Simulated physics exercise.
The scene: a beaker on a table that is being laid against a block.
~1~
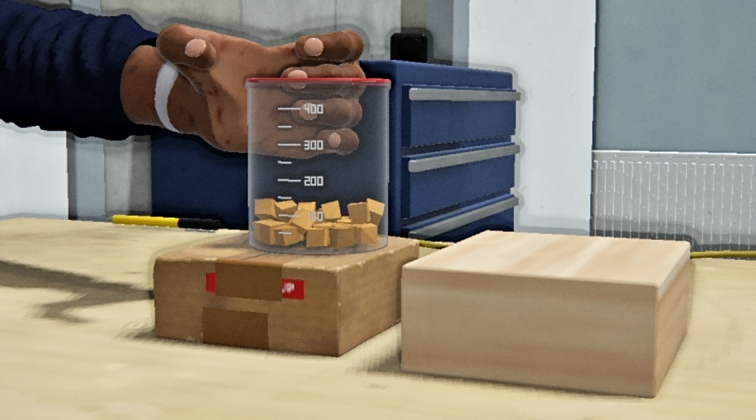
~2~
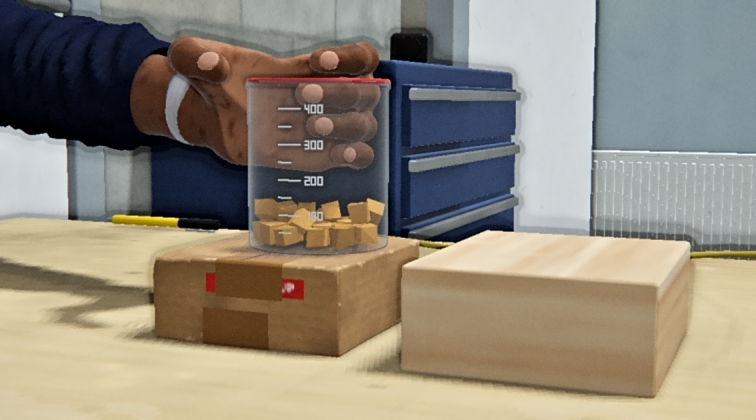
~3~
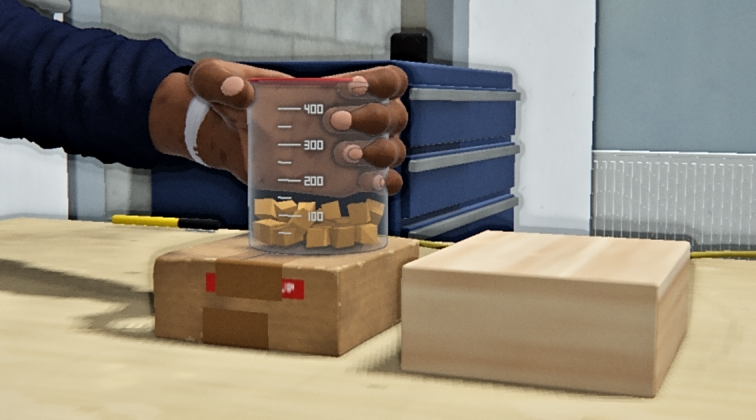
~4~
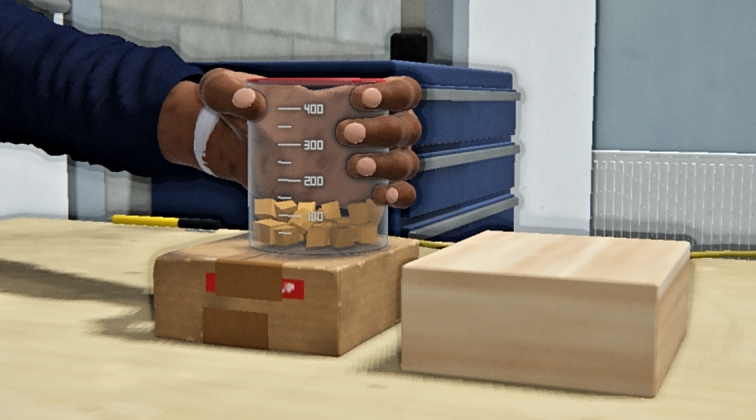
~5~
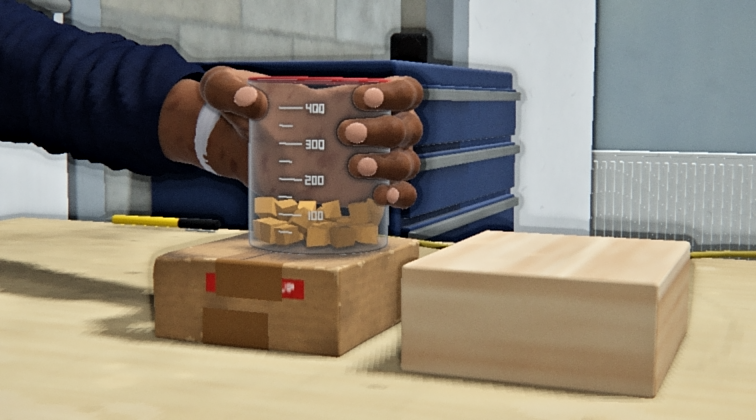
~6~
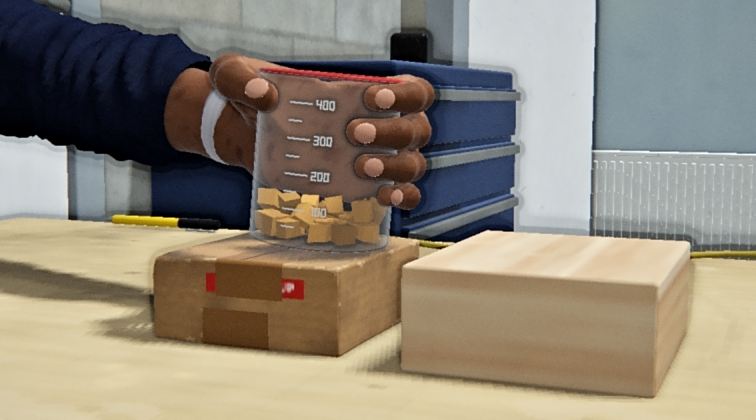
A hand reached around a clear beaker holding a few brown cubes on a cardboard box, closed its fingers around it, and tilted it slightly, while the pale wooden block to the right stayed still.
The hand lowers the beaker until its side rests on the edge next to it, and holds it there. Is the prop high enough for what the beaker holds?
The filling does not come out.
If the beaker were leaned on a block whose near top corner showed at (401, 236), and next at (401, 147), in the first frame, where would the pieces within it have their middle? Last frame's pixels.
At about (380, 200), and at (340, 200).
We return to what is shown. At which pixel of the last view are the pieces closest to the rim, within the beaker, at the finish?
At about (415, 212).
Then, 0.37 s on from there, the beaker leans 25°; everything is still inside.
Then, 0.84 s on from there, the beaker leans 52°; everything is still inside.
Then, 1.35 s on from there, the beaker leans 79°; everything is still inside.
In the end, the beaker rests on the block at 81°; everything is still inside.
